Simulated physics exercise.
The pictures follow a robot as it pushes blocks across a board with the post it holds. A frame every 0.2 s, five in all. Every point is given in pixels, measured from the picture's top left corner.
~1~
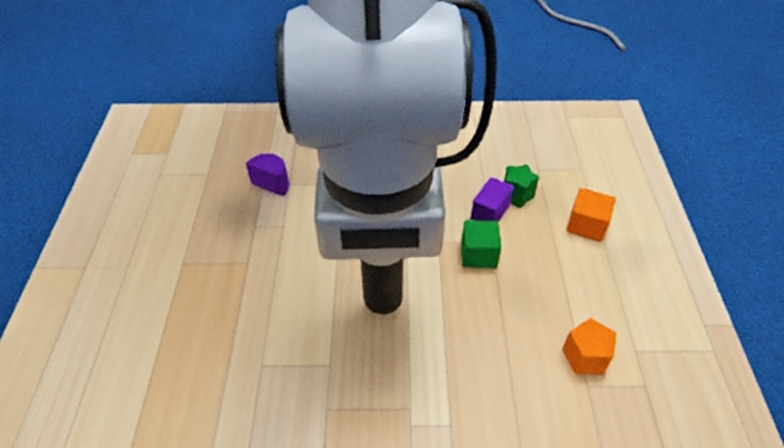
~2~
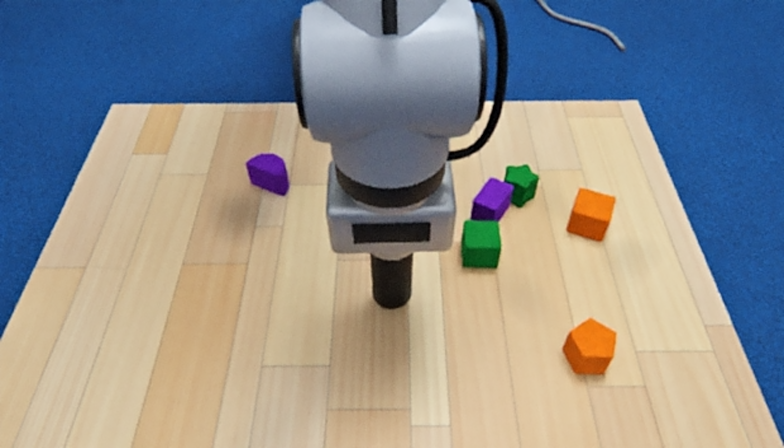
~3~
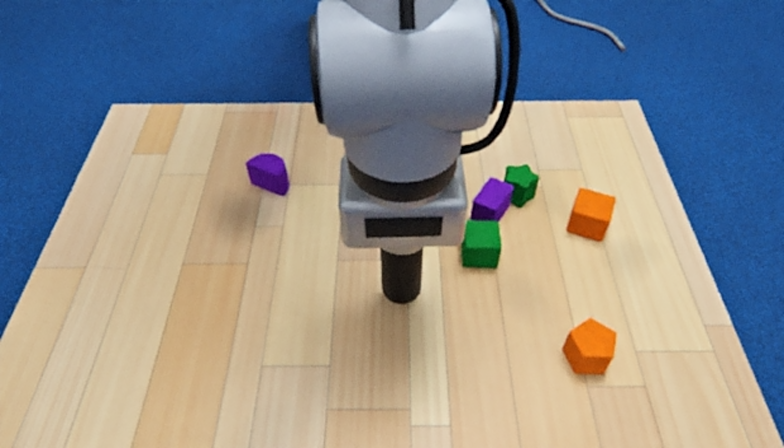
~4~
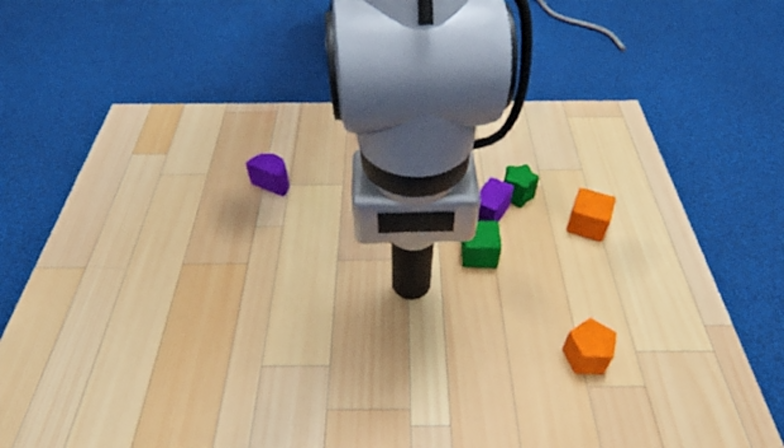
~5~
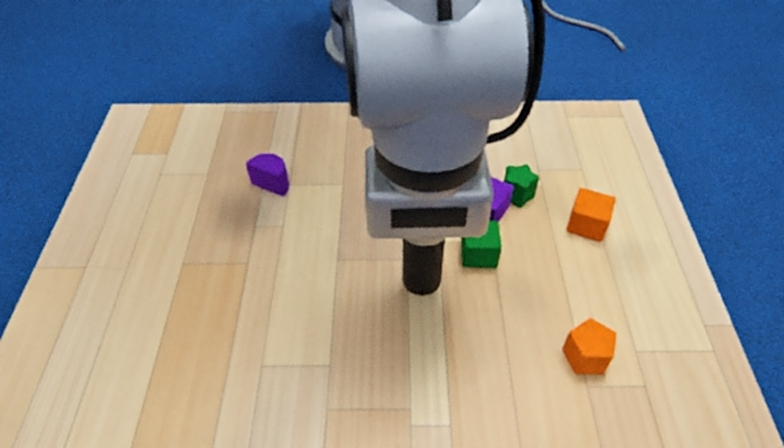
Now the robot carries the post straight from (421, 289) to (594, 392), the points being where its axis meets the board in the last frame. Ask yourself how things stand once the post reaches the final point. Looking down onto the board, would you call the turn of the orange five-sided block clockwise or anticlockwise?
Turns anticlockwise.
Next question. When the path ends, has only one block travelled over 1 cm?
Answer: Yes.
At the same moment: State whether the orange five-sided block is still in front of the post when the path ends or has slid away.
Final position: To the side or behind.
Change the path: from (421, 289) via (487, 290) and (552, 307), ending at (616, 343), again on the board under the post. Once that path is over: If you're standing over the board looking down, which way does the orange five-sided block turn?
Rotates clockwise.
The first path, step by step. One third of the way, post (476, 312); nothing pushed yet.
Two thirds of the way, post (534, 346); nothing pushed yet.
At the end, post (599, 383); green square piece still; orange five-sided block (615, 339), turned 35° anticlockwise.
